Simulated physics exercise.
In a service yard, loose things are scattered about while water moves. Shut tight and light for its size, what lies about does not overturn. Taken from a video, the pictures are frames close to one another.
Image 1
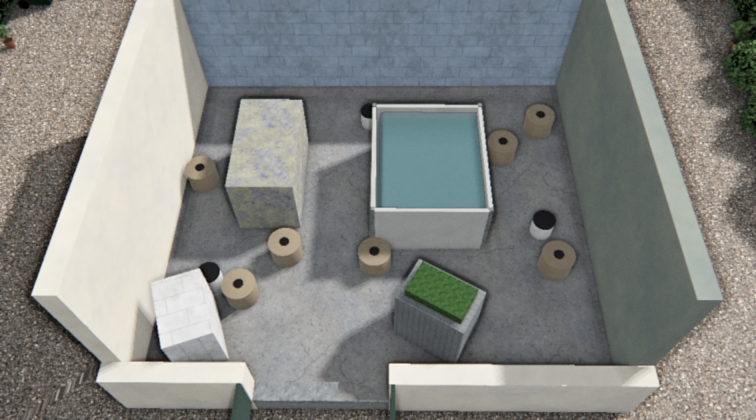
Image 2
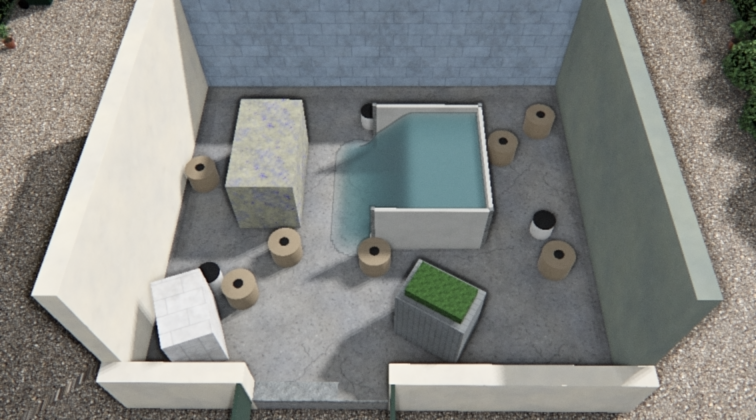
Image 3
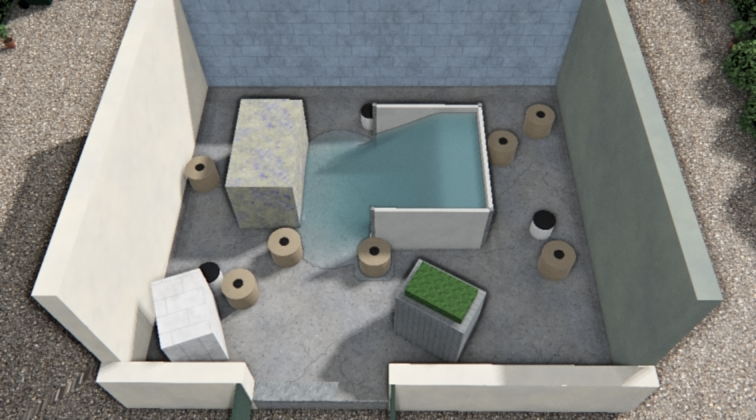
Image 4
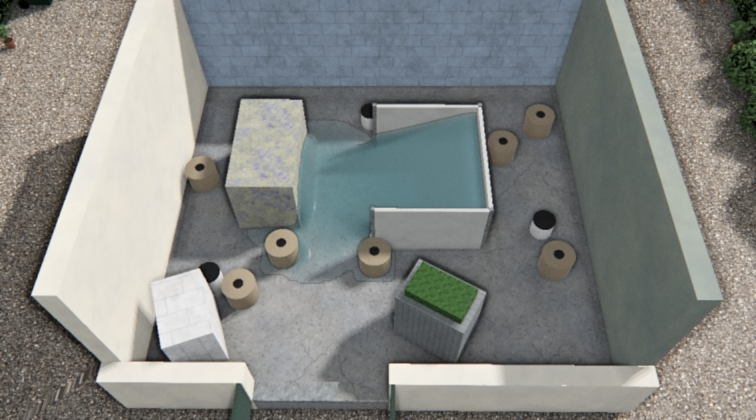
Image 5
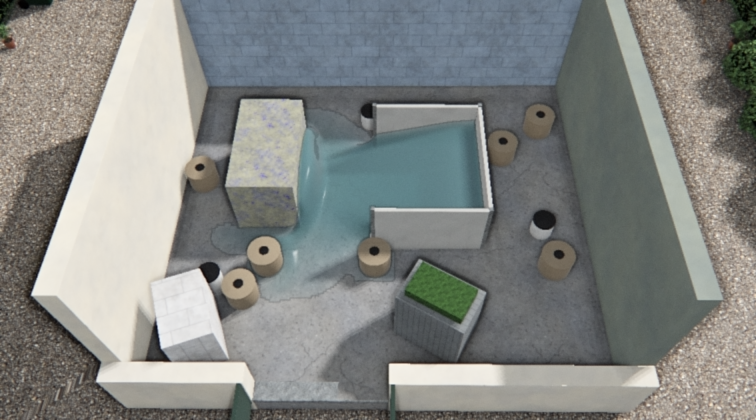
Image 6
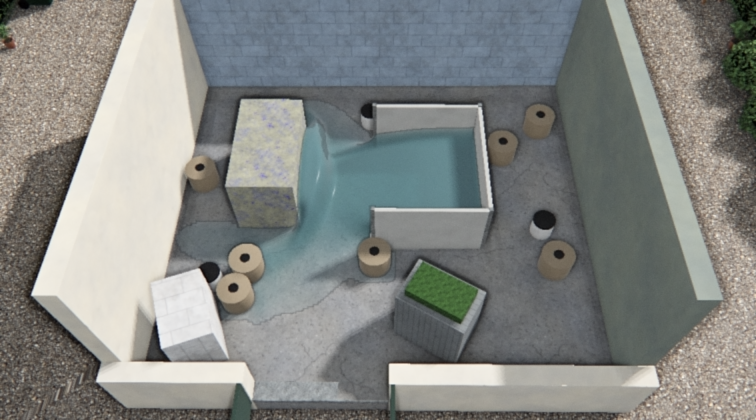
Walled service yard with water pouring from an open-sided tank, spreading around a stone block and pushing two tan tubs leftward.
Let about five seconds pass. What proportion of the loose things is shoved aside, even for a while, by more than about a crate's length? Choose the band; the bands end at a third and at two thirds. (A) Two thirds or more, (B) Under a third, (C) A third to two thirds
A third to two thirds.
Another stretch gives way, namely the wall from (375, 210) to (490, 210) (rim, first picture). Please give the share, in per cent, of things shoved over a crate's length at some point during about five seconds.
About 80 per cent.
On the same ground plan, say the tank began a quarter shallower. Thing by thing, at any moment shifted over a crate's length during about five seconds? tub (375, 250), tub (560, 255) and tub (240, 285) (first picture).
The first came up short, the next came up short, and the last did it.
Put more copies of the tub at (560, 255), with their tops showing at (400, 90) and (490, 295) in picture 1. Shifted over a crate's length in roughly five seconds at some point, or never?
Sequence: Knocked aside; scarcely shifts.
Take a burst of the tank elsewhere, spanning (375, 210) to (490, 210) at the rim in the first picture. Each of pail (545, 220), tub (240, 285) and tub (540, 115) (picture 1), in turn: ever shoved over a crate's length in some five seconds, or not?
Taking them in order, covered the distance, covered the distance, covered the distance.
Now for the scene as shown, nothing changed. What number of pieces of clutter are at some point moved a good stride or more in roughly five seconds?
So that is 6.
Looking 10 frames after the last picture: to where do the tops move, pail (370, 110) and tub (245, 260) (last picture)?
About (409, 109), then about (204, 232).
A moment on, 1 of 10 are well off their spots; 2 afloat.
Next, 4 of 10 are well off their spots; 2 afloat.
Later, 4 of 10 are well off their spots; 4 afloat.
In the end, 4 of 10 are well off their spots, and 6 have been at some point; 3 afloat.
